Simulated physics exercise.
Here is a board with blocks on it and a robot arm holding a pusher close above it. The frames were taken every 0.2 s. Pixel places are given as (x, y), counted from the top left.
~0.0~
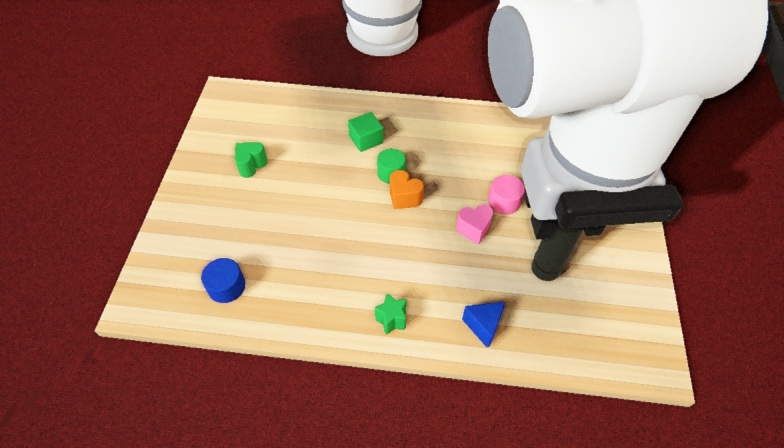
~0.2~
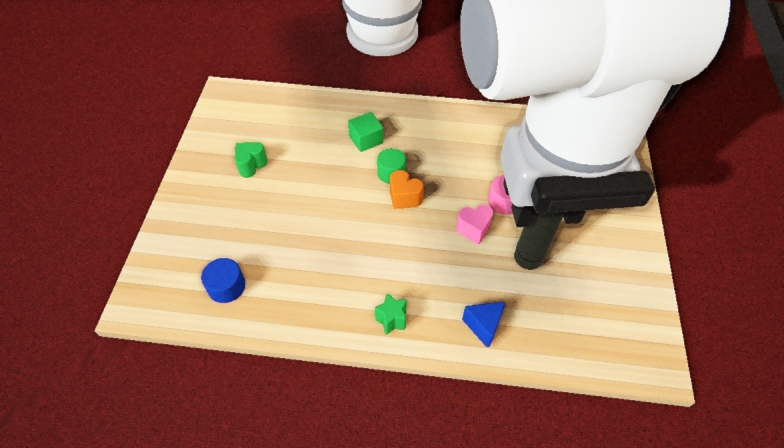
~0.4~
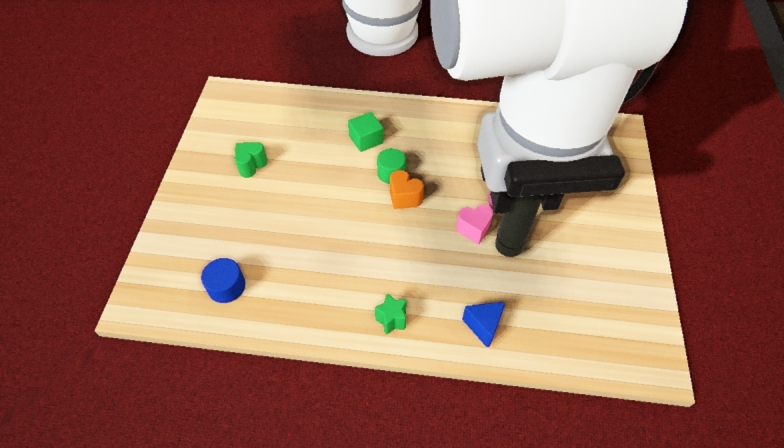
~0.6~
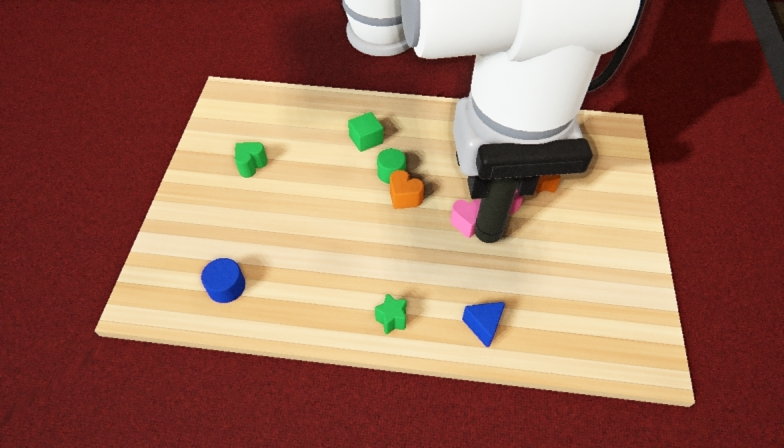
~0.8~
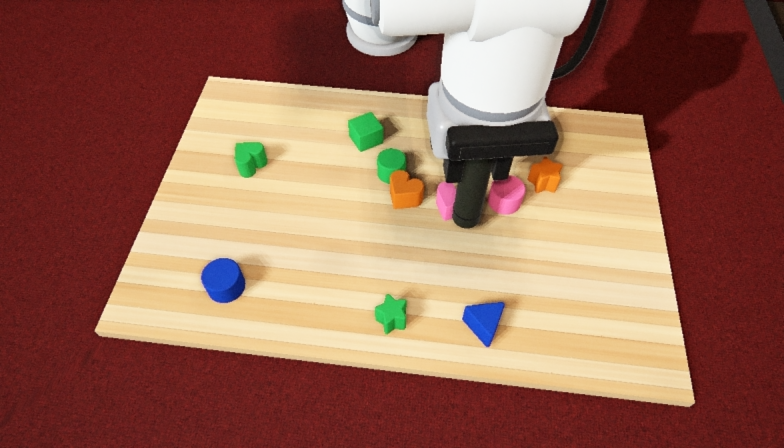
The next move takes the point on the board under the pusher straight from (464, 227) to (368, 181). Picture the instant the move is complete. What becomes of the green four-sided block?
The green four-sided block will stay where it is.
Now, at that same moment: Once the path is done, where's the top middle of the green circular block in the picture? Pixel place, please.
If I read the scene right, the answer is (381, 148).
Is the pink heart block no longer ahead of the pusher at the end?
My answer is yes.
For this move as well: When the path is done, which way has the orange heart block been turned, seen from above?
My answer: Anticlockwise.
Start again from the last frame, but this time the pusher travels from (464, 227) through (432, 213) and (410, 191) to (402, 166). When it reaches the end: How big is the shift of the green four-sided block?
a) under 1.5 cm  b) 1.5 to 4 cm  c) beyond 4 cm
The one that fits is a, under 1.5 cm.
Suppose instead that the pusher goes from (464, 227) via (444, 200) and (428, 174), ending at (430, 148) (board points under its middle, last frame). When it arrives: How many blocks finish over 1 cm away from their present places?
It displaces one.
On the path given first. One third of the way, pusher at (430, 201); pink heart block at (434, 174), turned 15° clockwise.
Two thirds of the way, pusher at (397, 186); green circular block at (384, 152); orange heart block at (369, 171), turned 25° anticlockwise; pink heart block at (430, 170), turned 45° clockwise.
At the end, pusher at (367, 172); green four-sided block still; green circular block at (381, 148); orange heart block at (338, 164), turned 55° anticlockwise; pink heart block at (430, 170), turned 45° clockwise.
